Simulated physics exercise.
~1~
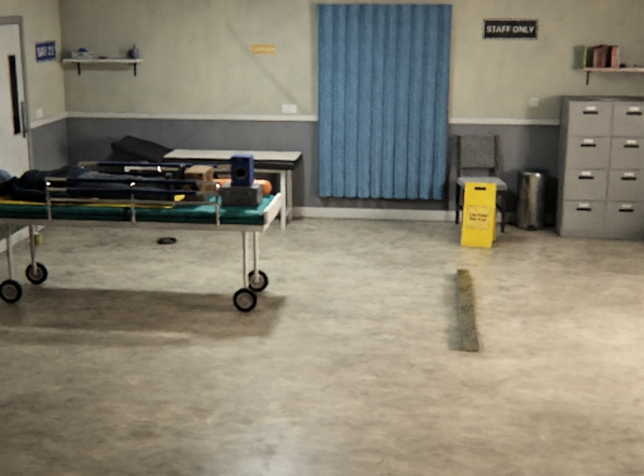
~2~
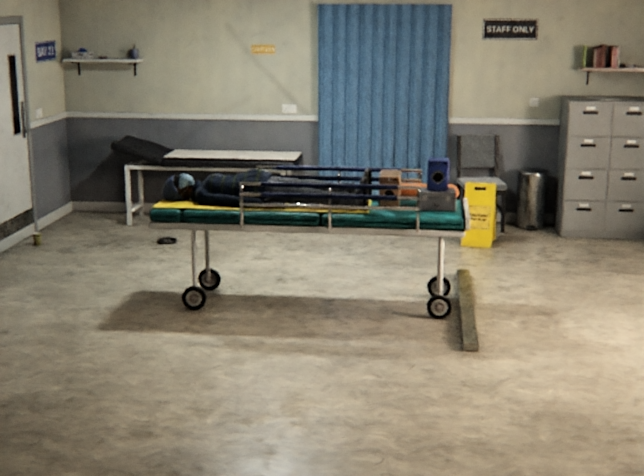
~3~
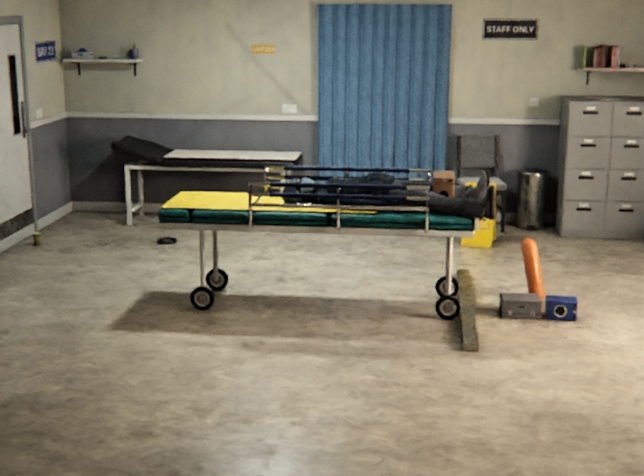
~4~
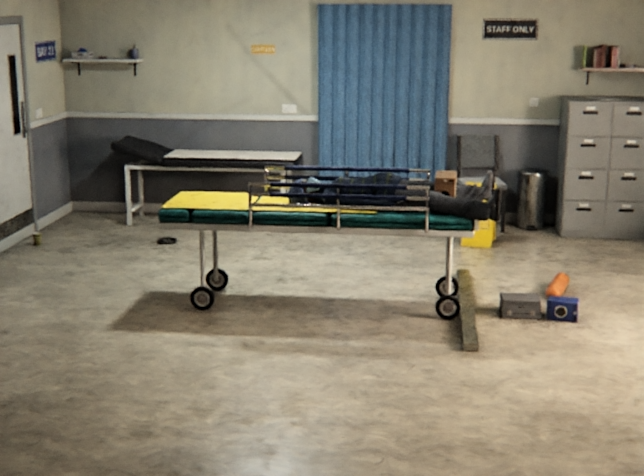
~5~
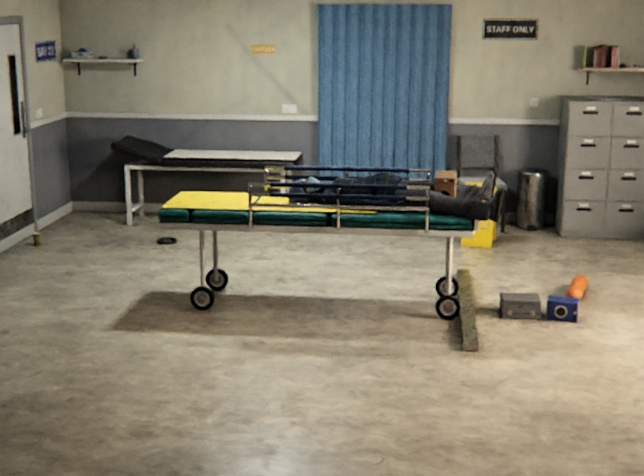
Gurney carrying a person rolls right and stops at a floor sill, the body sliding feet first as three items drop off.
